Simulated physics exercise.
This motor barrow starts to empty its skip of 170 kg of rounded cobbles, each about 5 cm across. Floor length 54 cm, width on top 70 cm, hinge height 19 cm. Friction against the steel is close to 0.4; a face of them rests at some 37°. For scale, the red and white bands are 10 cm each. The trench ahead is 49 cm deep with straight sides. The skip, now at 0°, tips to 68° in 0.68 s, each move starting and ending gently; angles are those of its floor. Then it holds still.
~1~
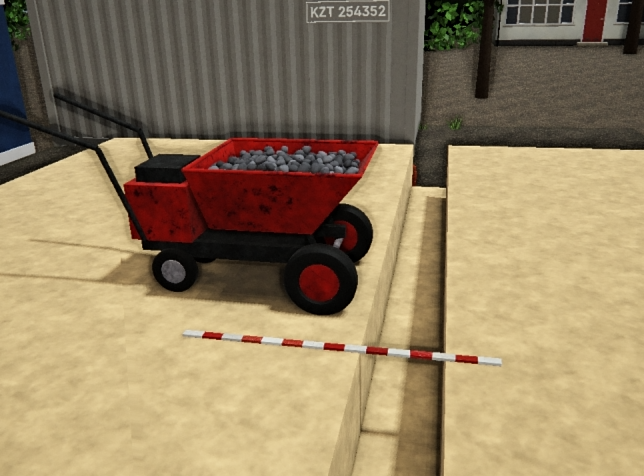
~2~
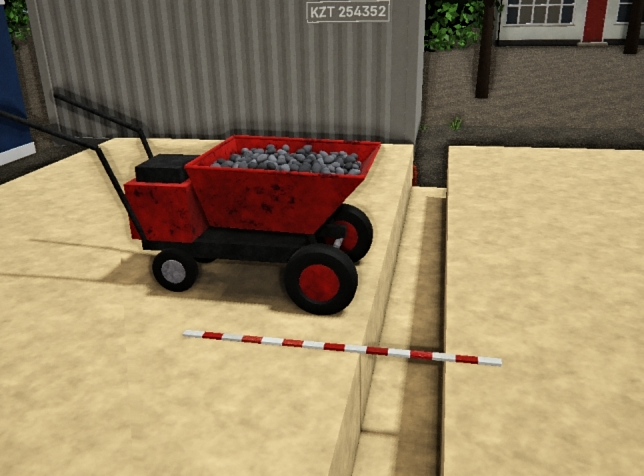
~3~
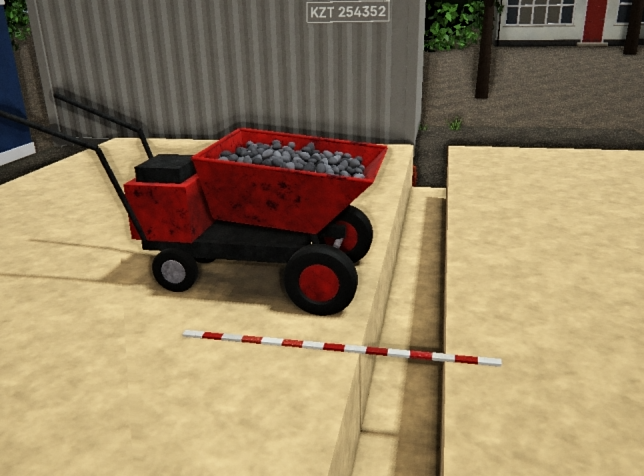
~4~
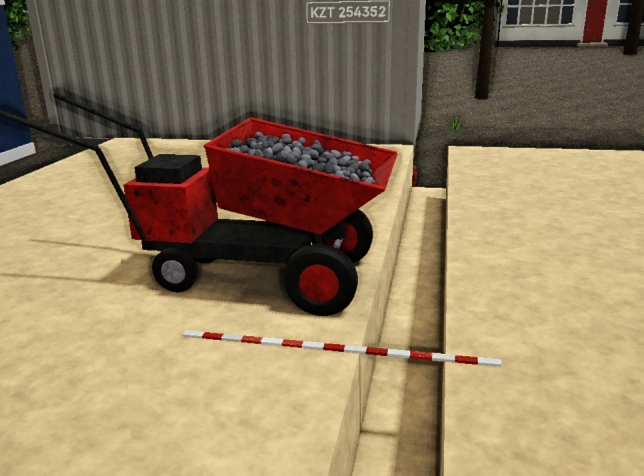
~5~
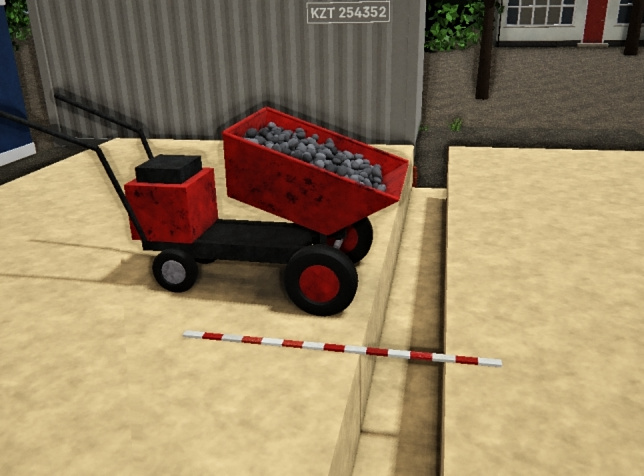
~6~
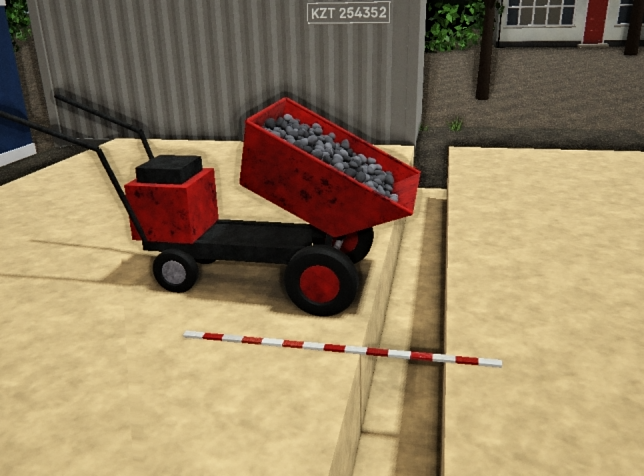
On sandy ground beside a grey container, a red motor barrow loaded with rounded grey stones stands at the edge of a straight-sided trench, a red-and-white striped pole lying across the gap. Its skip starts level, then tilts gently, the back rising and the front lip lowering into a clear slant.
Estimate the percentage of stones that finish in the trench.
Some 22 per cent of it.
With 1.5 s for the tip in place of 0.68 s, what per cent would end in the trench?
In that case some 30 per cent.
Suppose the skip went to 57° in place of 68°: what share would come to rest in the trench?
It would be near 15 per cent.
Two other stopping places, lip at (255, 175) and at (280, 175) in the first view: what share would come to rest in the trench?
First some 90, then 90 per cent.
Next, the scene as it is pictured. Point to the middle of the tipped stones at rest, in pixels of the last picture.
Around (499, 296).
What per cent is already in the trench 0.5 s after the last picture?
Some 0 per cent.
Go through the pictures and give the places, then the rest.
The skip is at 0°, its lip at (361, 177); the top of the load is at (311, 159), in the first picture.
Lip at (364, 178), floor tilted 1°, highest stones at (283, 160), in the second picture.
The skip is at 6°, its lip at (372, 182); the top of the load is at (260, 151), in the third picture.
The skip is at 12°, its lip at (384, 189); the top of the load is at (261, 143), in the fourth picture.
Lip at (398, 200), floor tilted 19°, highest stones at (270, 134), in the fifth picture.
The skip is at 28°, its lip at (412, 214); the top of the load is at (284, 125), in the sixth picture.
Then, 0.2 s after the last picture the floor is at 57°, 100 % in the skip; the foremost stones are at (429, 239).
Then, 0.5 s after the last picture the floor is at 68°, 75 % in the skip, 1 % in the trench, 25 % past the trench; the foremost stones are at (514, 307).
Then, 0.8 s after the last picture the floor is at 68°, 27 % in the skip, 73 % past the trench; the foremost stones are past the picture's edge.
Then, 2.8 s after the last picture the floor is at 68°, 0 % in the skip, 22 % in the trench, 78 % past the trench; the foremost stones are past the picture's edge.
